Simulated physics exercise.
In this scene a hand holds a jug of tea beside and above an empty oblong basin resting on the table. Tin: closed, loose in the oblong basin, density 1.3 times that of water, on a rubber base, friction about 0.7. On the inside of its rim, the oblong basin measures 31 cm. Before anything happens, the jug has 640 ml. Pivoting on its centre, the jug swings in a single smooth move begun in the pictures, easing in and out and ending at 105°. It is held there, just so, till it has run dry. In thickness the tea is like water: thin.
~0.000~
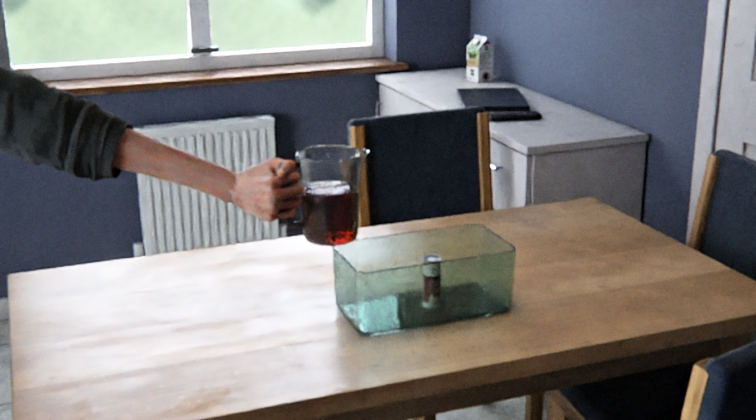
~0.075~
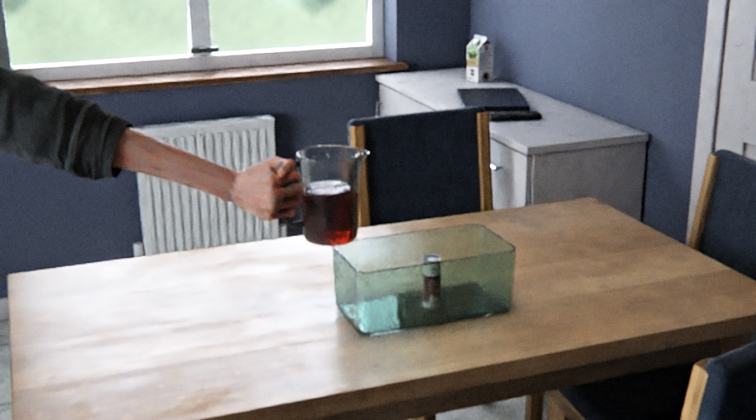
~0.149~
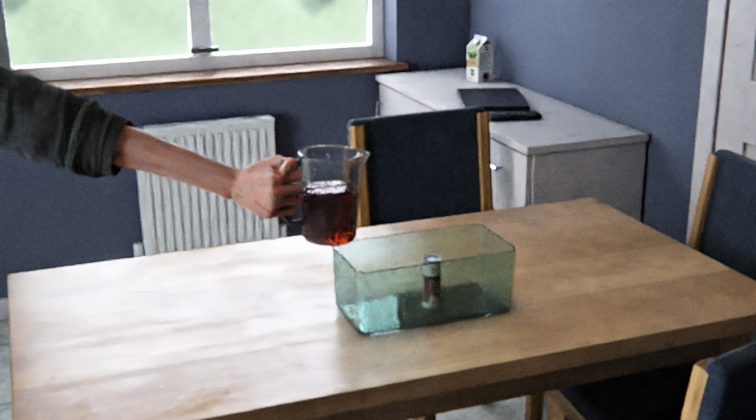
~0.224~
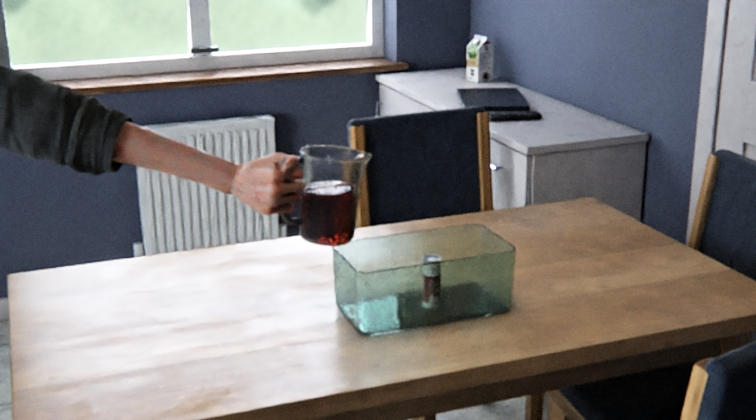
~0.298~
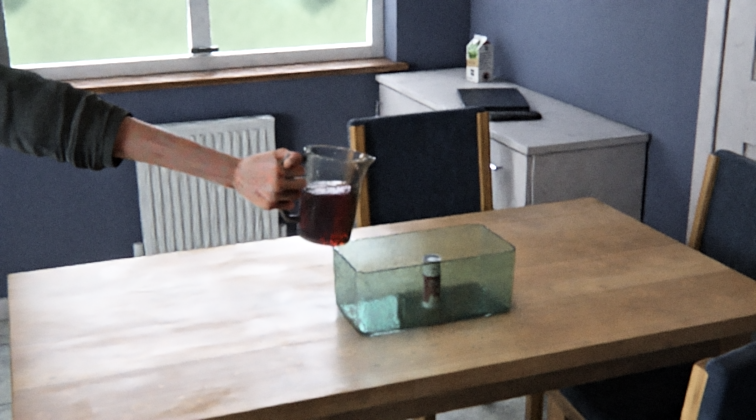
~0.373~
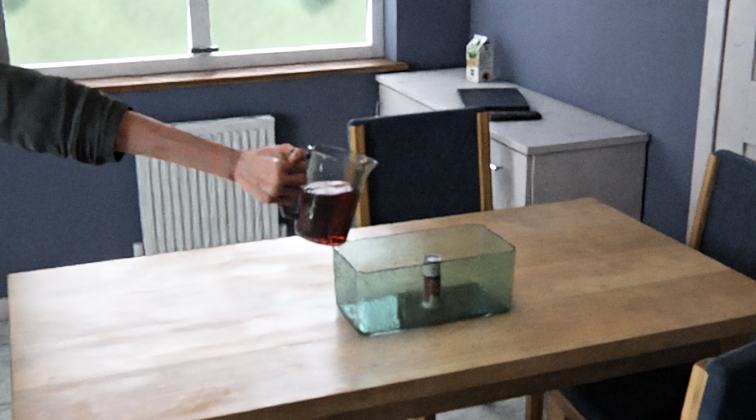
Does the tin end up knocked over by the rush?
No.
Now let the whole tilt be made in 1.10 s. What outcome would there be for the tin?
Well, the tin simply holds firm.
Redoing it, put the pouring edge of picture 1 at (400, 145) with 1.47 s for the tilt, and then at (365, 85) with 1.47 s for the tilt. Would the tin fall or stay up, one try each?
The tin overturns the first time and overturns the second time.
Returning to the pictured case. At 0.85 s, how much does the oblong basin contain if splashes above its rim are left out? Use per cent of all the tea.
About 0%.
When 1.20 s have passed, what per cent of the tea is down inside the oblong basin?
I'd say roughly 38 in a hundred of it.
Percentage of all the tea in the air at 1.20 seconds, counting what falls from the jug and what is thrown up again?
Some 16 per cent.
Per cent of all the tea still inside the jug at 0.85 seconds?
I reckon about 98 in a hundred is still held.
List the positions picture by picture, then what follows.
In the first frame, tilt 0°; pouring edge (368, 150); surface from (302, 192) to (355, 185); the oblong basin's rim runs from (344, 259) to (498, 237); the tin's top is at (432, 260).
In the second frame, tilt 1°; pouring edge (368, 151); surface from (302, 192) to (355, 185).
In the third frame, tilt 3°; pouring edge (370, 152); surface from (302, 191) to (356, 185).
In the fourth frame, tilt 6°; pouring edge (372, 154); surface from (302, 191) to (356, 185).
In the fifth frame, tilt 10°; pouring edge (374, 157); surface from (303, 192) to (357, 185).
In the sixth frame, tilt 16°; pouring edge (377, 162); surface from (303, 192) to (358, 185).
By 0.85 s the tilt is 66° and 97 per cent is still to pour; the tin stands where it began.
By 1.20 s the tilt is 97° and 45 per cent is still to pour; the tin stands where it began.
By 1.57 s the tilt is 105° and 3 per cent is still to pour; the tin stands where it began.
By 1.97 s the tilt is 105° and 0 per cent is still to pour; the tin stands where it began.
At rest the tin stands where it began.
